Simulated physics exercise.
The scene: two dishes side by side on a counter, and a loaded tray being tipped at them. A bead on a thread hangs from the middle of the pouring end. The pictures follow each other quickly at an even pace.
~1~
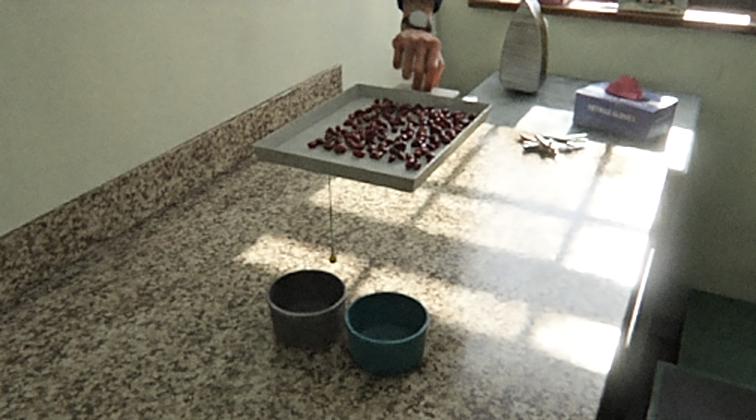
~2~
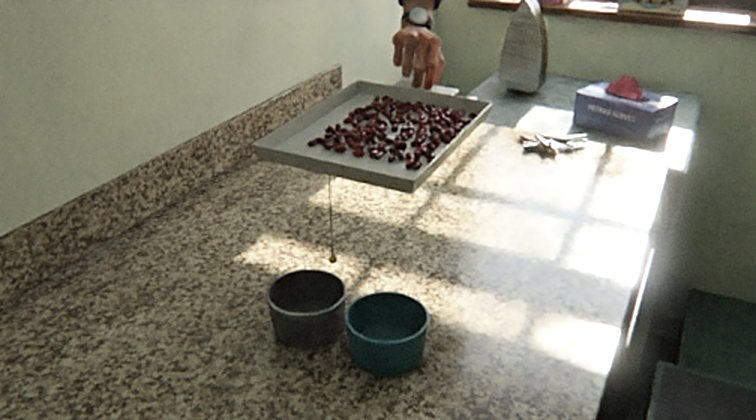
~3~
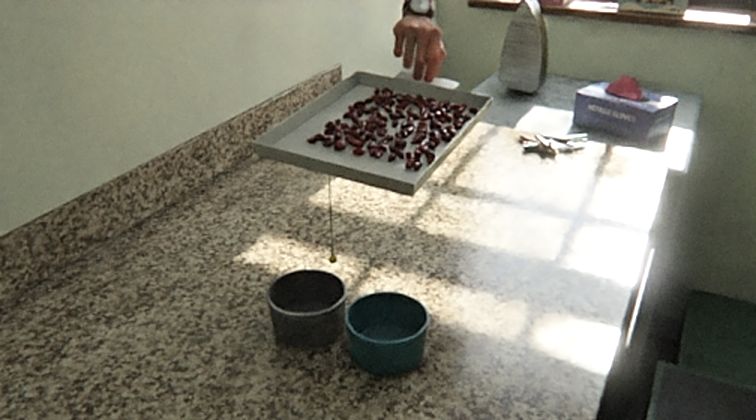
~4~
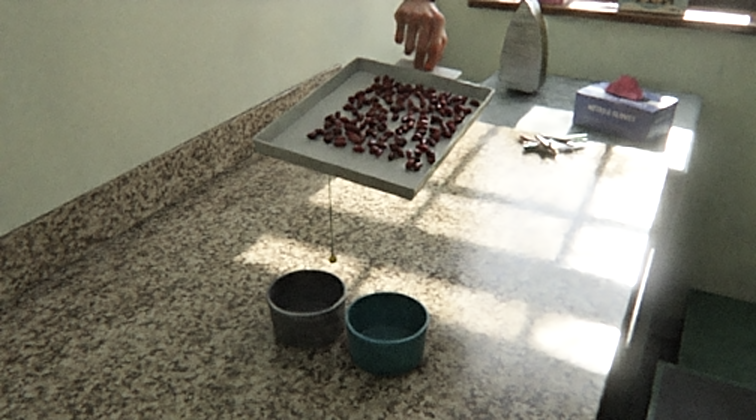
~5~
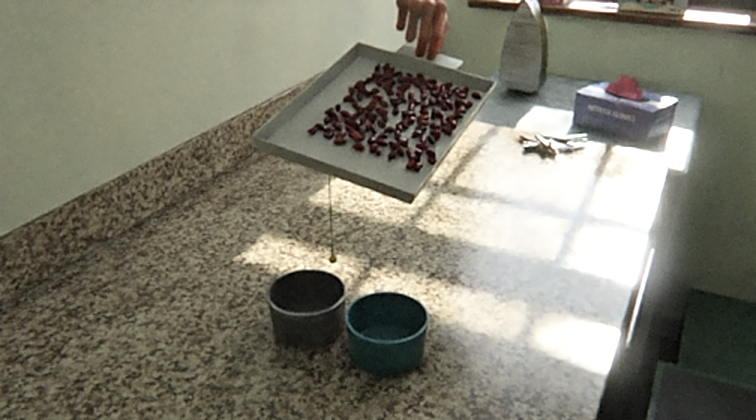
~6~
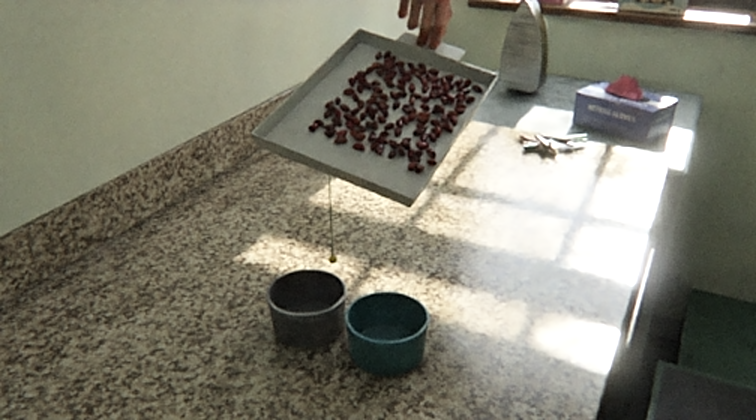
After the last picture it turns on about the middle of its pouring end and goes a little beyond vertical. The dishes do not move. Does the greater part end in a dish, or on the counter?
In the dishes lies only the smaller part of it.
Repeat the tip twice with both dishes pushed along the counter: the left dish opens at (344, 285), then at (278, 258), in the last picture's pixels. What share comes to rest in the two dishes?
First some 50, then 10 per cent.
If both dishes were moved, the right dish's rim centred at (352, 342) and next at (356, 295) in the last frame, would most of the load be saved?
The first try: Under half. The second: Under half.
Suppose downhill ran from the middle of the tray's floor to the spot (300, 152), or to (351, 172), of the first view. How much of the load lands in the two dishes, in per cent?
Roughly 0 per cent, and 80 per cent.
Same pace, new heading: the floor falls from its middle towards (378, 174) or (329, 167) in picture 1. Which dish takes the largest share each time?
In turn: The right dish; the left-hand dish.
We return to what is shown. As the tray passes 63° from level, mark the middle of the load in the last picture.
Near (404, 159).
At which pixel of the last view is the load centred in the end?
Near (405, 320).
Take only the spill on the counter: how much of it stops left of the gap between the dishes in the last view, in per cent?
It comes to 0 per cent or so.
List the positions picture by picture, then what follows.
The first frame shows corners of the pouring end at (257, 144) and (412, 177), level; middle of the load at (395, 129), kidney beans; left dish at (286, 326); right dish at (369, 354); bead on its thread at (333, 259).
The second frame shows corners of the pouring end at (257, 143) and (412, 178), level; middle of the load at (395, 128).
The third frame shows corners of the pouring end at (257, 141) and (412, 181), tipped barely, lowest at the right corner; middle of the load at (395, 124).
The fourth frame shows corners of the pouring end at (257, 138) and (412, 186), tipped a little, lowest at the right corner; middle of the load at (396, 117).
The fifth frame shows corners of the pouring end at (256, 135) and (412, 191), tipped a little, lowest at the right corner; middle of the load at (396, 111).
The sixth frame shows corners of the pouring end at (256, 132) and (412, 195), tipped clearly, lowest at the right corner; middle of the load at (397, 105); left dish at (286, 326); right dish at (369, 354).
Soon, tray tipped steeply; nearly all on the tray; a stray few in the air.
A while on, tray tipped past a quarter turn; about a quarter on the tray; about a quarter in the right dish; about a third outside both; about a quarter in the air.
Towards the end, tray tipped past a quarter turn; about a quarter in the right dish; most outside both.
Finally, tray tipped past a quarter turn; about a quarter in the right dish; none in the left dish; most outside both.
